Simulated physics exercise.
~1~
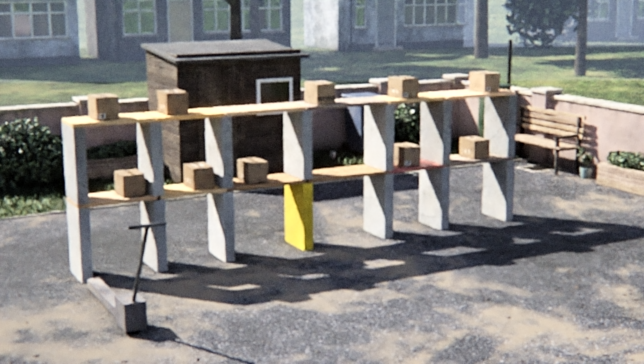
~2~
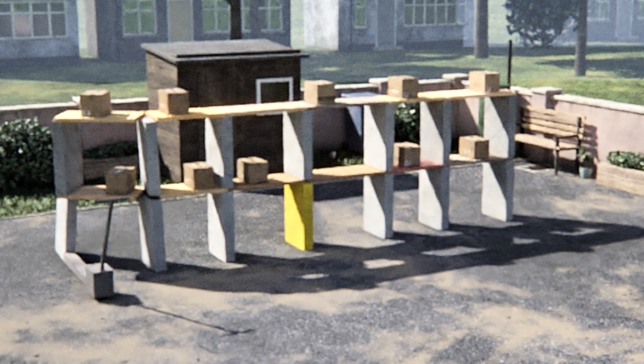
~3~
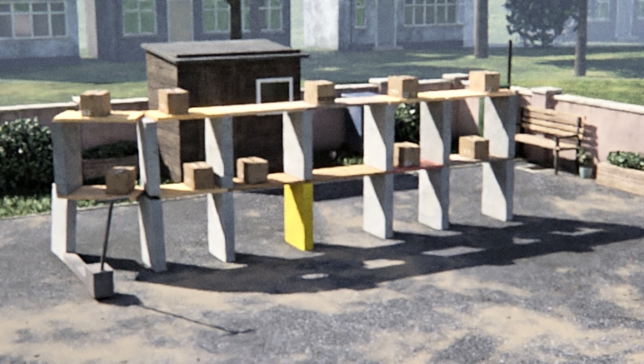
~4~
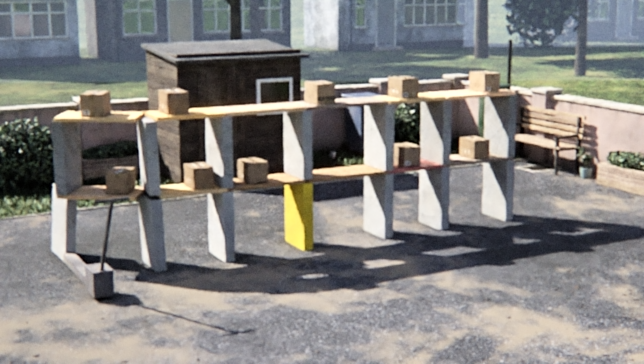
In a paved yard beside a low wall, a jack at the foot of a two-tier row of board shelves topped with boxes moves left, shifting the leftmost uprights and boards slightly; everything stays standing, the yellow upright and red board unmoved.
